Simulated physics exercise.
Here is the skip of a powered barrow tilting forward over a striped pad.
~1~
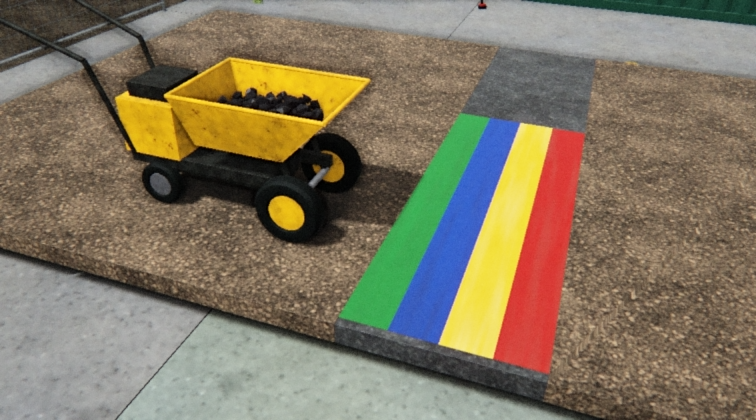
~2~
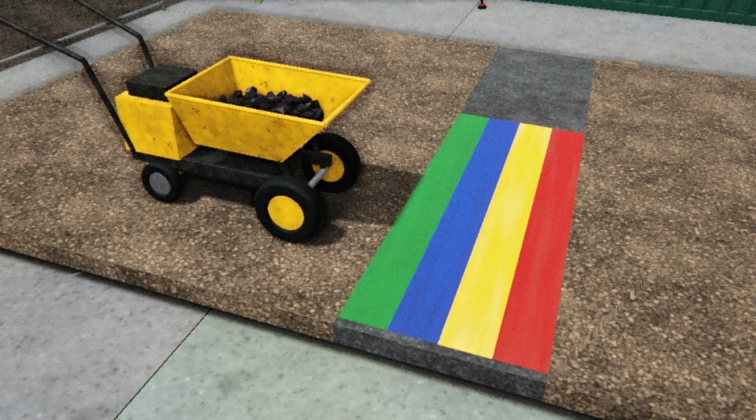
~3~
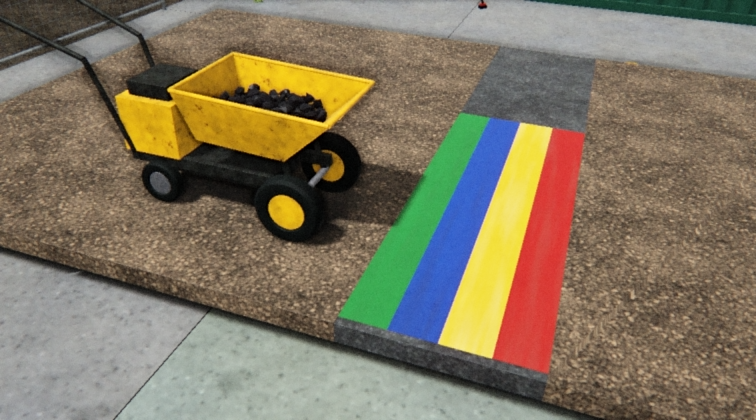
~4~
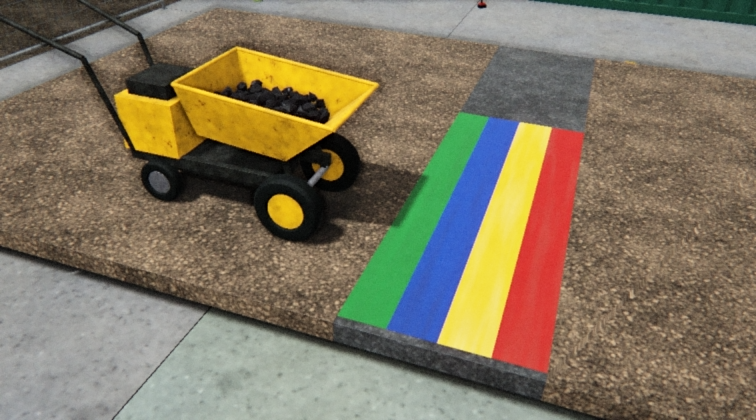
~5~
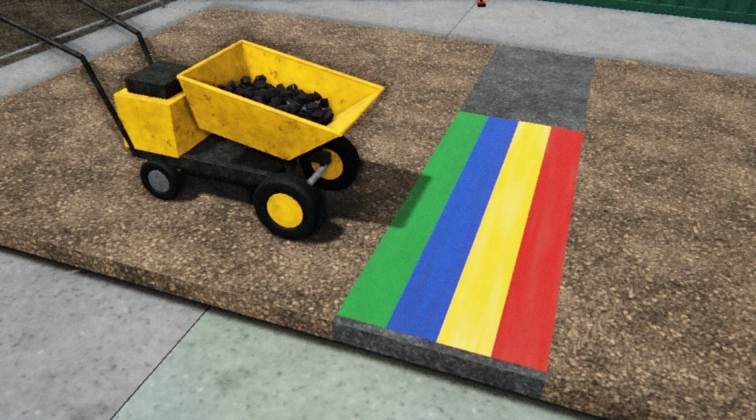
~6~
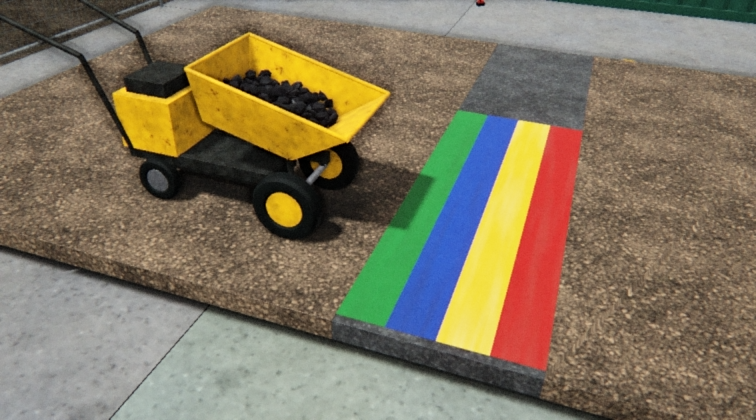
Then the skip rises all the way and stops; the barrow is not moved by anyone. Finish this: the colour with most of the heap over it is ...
... Blue.
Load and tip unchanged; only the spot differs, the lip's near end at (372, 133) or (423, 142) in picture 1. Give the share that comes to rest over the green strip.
About 0 % and about 0 %.
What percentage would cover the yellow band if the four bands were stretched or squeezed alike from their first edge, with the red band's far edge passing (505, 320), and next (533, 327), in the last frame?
First case 20 per cent, second case 20 per cent.
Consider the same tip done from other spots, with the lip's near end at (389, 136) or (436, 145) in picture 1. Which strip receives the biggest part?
To begin with the yellow strip, and after that the red one.
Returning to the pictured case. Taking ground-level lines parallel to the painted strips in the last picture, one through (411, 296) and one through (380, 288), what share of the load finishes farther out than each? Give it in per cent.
I'd say about 50 and about 80 in a hundred.
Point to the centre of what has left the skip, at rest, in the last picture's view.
Near pixel (440, 238).
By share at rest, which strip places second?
The next one is the strip in green.
Soon after the last picture, skip tipped steeply; all in the skip.
A little later, skip tipped steeply; most in the skip; a small part over the green strip; a small part over the blue strip.
Later still, skip tipped right over; a small part in the skip; about a quarter over the green strip; about half over the blue strip; a small part over the yellow strip; a stray few over the red strip.
At rest, skip tipped right over; a small part in the skip; about a quarter over the green strip; about half over the blue strip; a small part over the yellow strip; a stray few over the red strip.
